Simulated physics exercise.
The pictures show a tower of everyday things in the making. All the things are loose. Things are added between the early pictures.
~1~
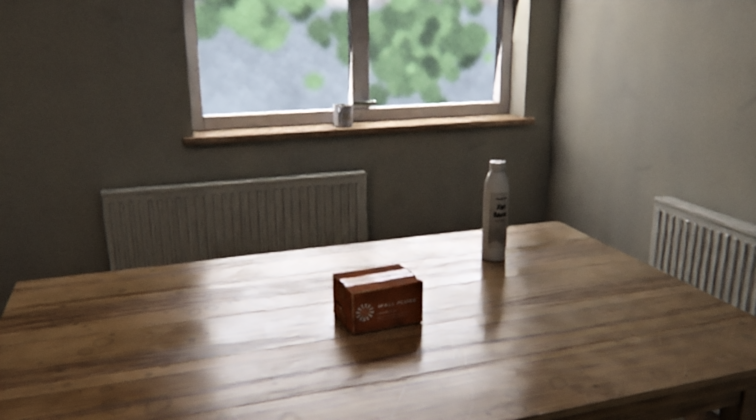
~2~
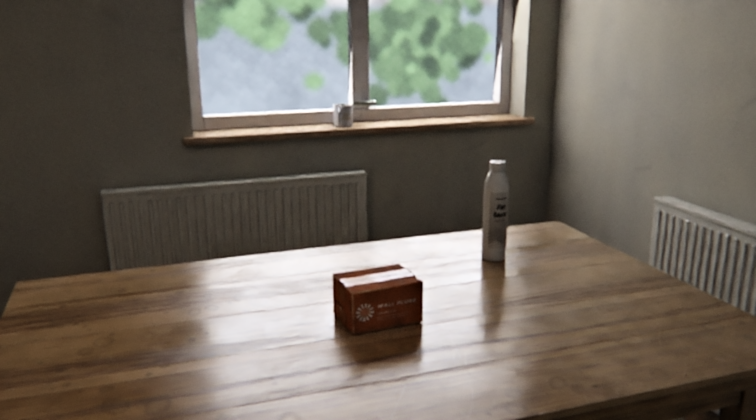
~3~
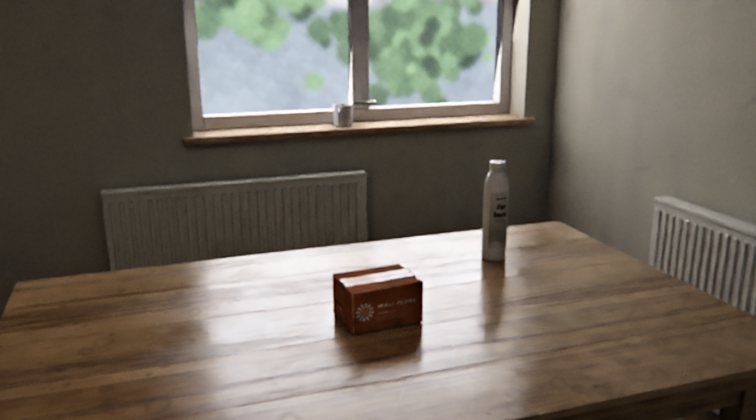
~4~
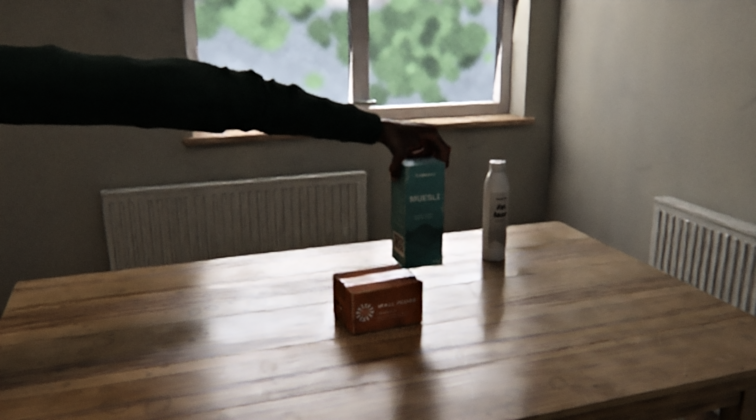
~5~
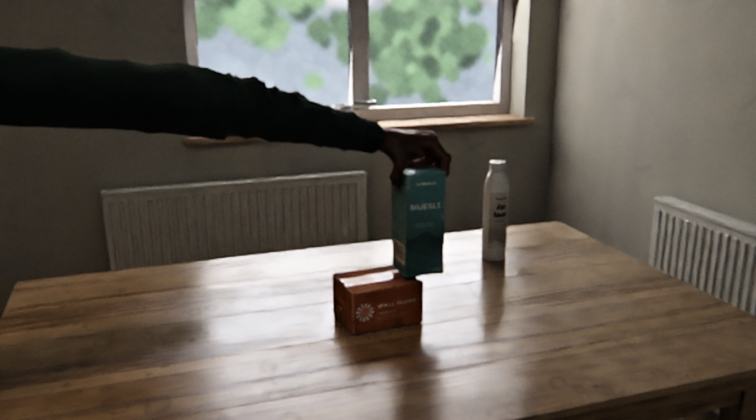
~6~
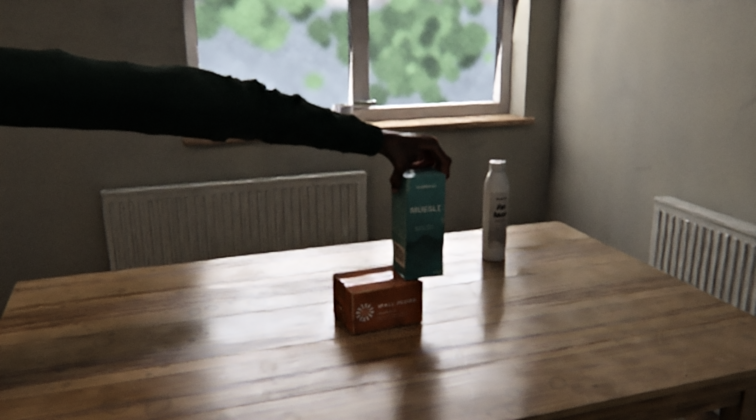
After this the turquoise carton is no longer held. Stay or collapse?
In the end the pile gives way.
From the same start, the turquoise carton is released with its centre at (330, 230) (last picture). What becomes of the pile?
Then it gives way.
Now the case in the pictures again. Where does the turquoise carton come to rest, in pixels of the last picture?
Around (484, 282).
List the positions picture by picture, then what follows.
The last thing is not in view yet; orange box (377, 298), in the first frame.
The last thing is not in view yet; orange box (377, 298), in the second frame.
The last thing is not in view yet; orange box (377, 298), in the third frame.
On its way; turquoise carton (417, 212); orange box (377, 298), in the fourth frame.
In place under the hand; turquoise carton (418, 220); orange box (377, 298), in the fifth frame.
In place under the hand; turquoise carton (418, 222); orange box (377, 298), in the sixth frame.
Then, 0.30 s past the last view, turquoise carton rocked 18° from its first pose near (432, 225).
Then, 0.40 s past the last view, turquoise carton now fallen.
Then, 0.50 s past the last view, things are still on the move.
Then, 0.60 s past the last view, as before.
Finally, fallen, turquoise carton; the other 2 still in place. Final places as the last picture's camera would see them, turquoise carton near (484, 282). The pile loses its balance.
